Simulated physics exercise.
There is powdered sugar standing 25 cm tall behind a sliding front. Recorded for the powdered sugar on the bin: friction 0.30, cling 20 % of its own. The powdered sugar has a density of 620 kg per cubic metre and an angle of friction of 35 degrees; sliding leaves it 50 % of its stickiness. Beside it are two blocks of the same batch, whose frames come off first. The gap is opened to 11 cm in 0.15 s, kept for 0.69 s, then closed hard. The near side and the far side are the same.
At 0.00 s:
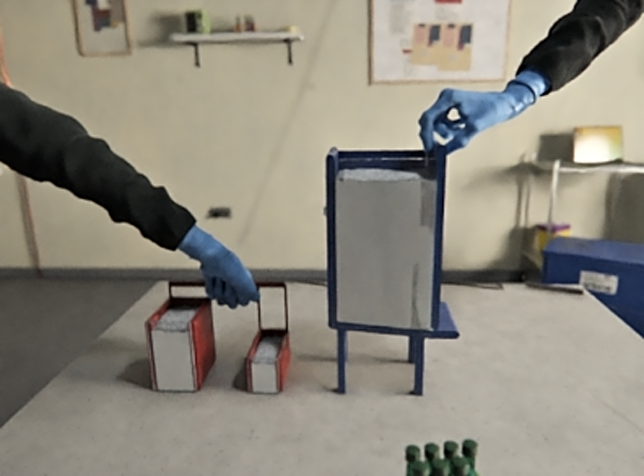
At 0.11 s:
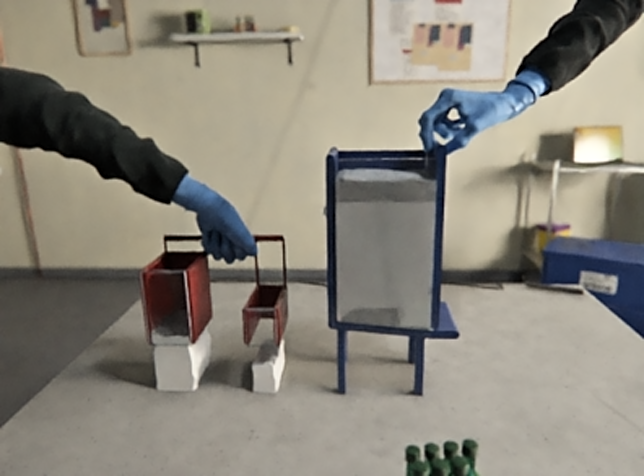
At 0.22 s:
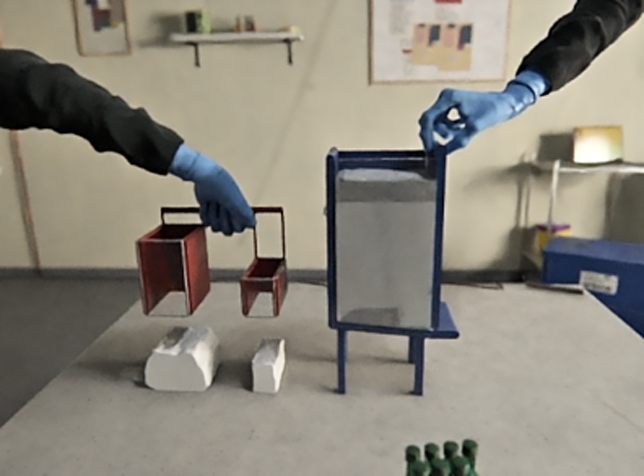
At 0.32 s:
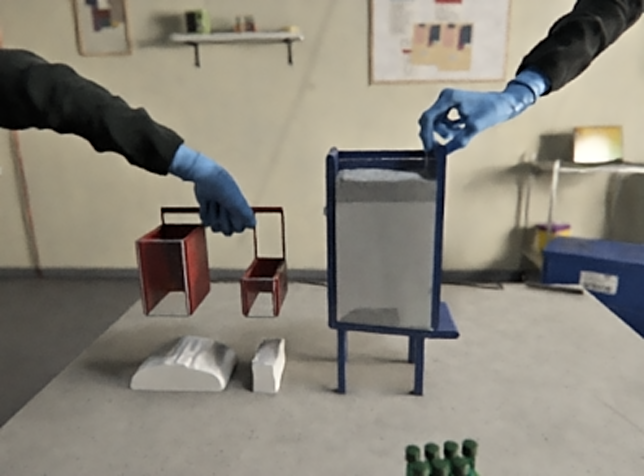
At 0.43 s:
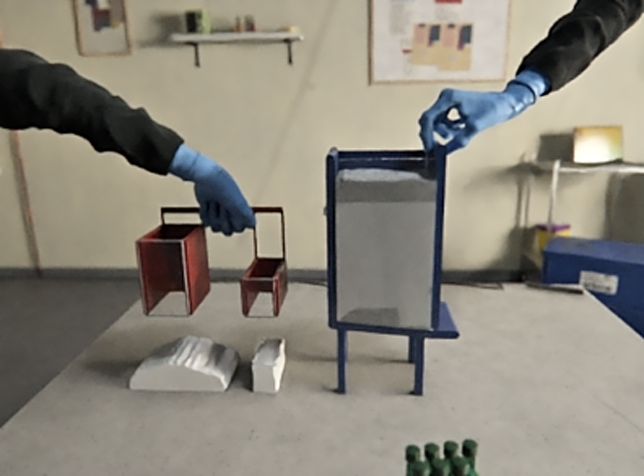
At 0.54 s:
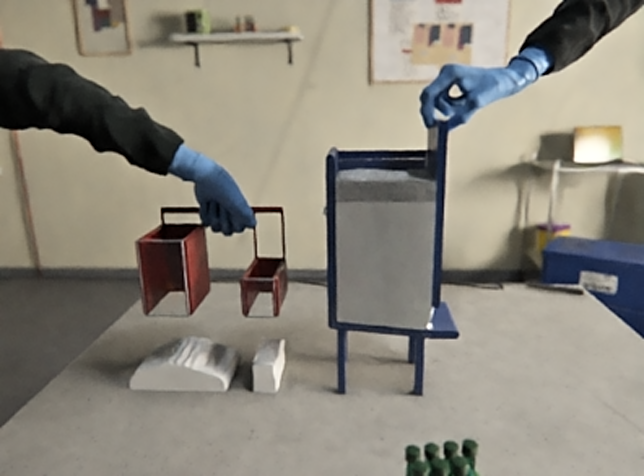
On a workshop table, a gloved hand lifting red casings off two white blocks, the larger slumping, before another slightly raises a hatch.
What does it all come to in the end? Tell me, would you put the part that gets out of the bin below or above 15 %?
I would say above.
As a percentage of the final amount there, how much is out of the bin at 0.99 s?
The figure is some 40 %.
After 0.75 s, the hatch is 11 cm open and 1 % is out.
After 0.99 s, the hatch is 11 cm open and 12 % is out.
After 1.23 s, the hatch is 11 cm open and 19 % is out.
After 1.48 s, the hatch is 2.6 cm open and 27 % is out.
After 1.82 s, at the end, the hatch is shut and 27 % is out.
